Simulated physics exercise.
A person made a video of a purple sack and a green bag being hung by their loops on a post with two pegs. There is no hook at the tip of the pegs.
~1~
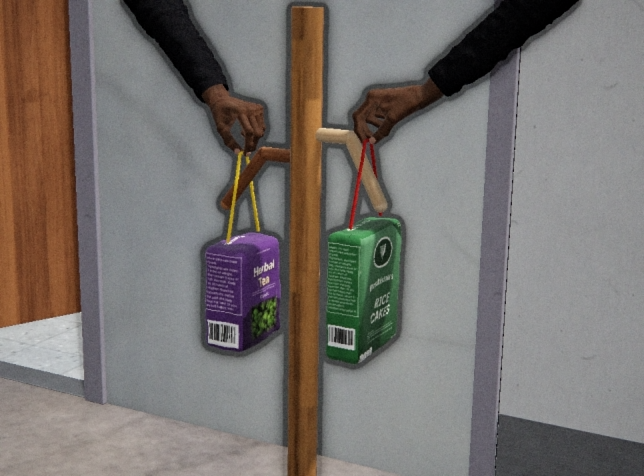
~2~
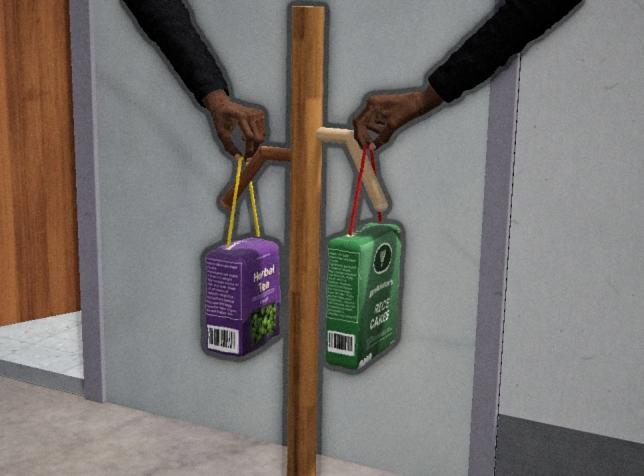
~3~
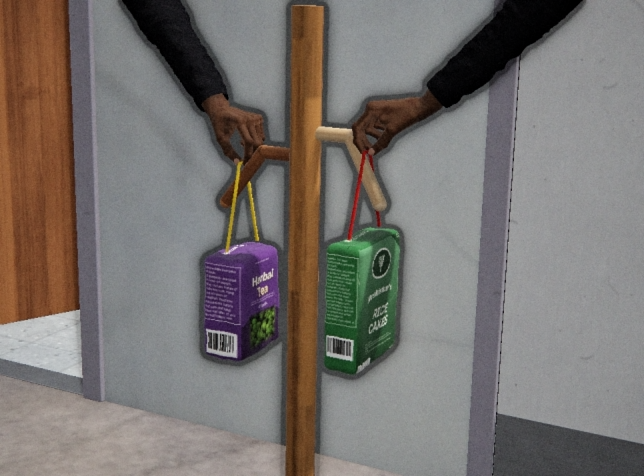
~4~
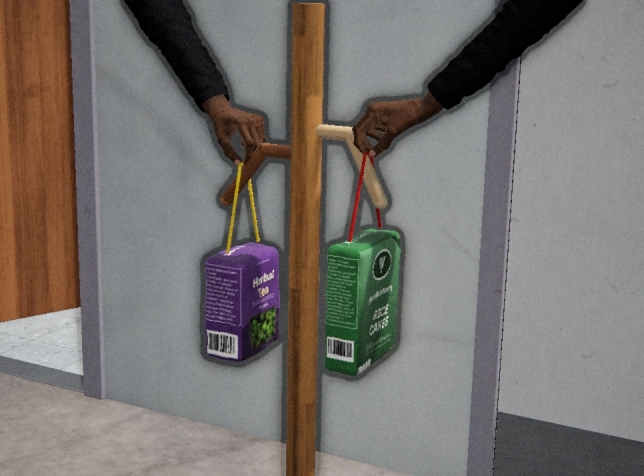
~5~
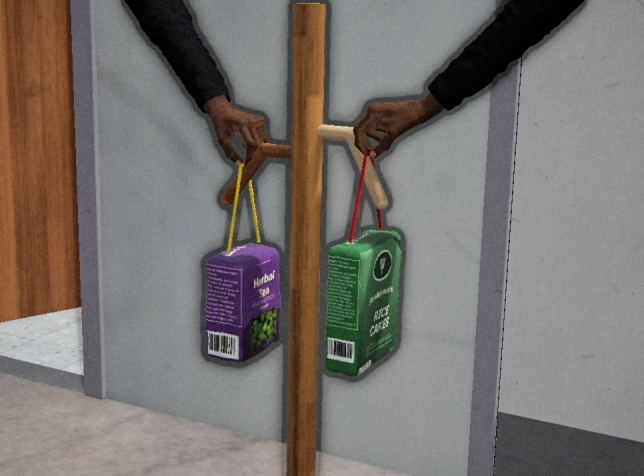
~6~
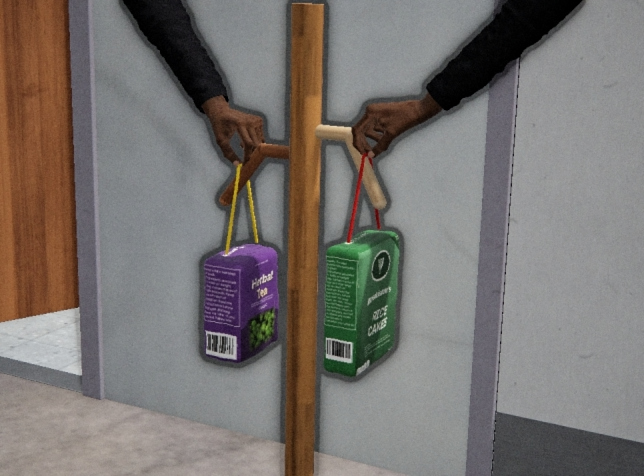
Two hands lowering a purple sack and a green bag slightly by their loops at a wooden post with down-sloping pegs.
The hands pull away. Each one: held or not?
Outcome: The purple sack has fallen, the green bag has fallen.
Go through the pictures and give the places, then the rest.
In the first frame, purple sack (243, 291); green bag (364, 288); left peg tip (227, 203); right peg tip (380, 206).
In the second frame, purple sack (243, 296); green bag (364, 294).
In the third frame, purple sack (242, 300); green bag (362, 298).
In the fourth frame, purple sack (243, 301); green bag (363, 300).
In the fifth frame, purple sack (243, 302); green bag (364, 301).
In the sixth frame, purple sack (242, 302); green bag (362, 301); left peg tip (226, 200), sloping steeply down; right peg tip (379, 203), sloping steeply down.
Then, 0.44 s later than the last view, purple sack on the floor; green bag on the floor.
Finally, purple sack on the floor; green bag on the floor. The purple sack comes down and the green bag slips off its peg.
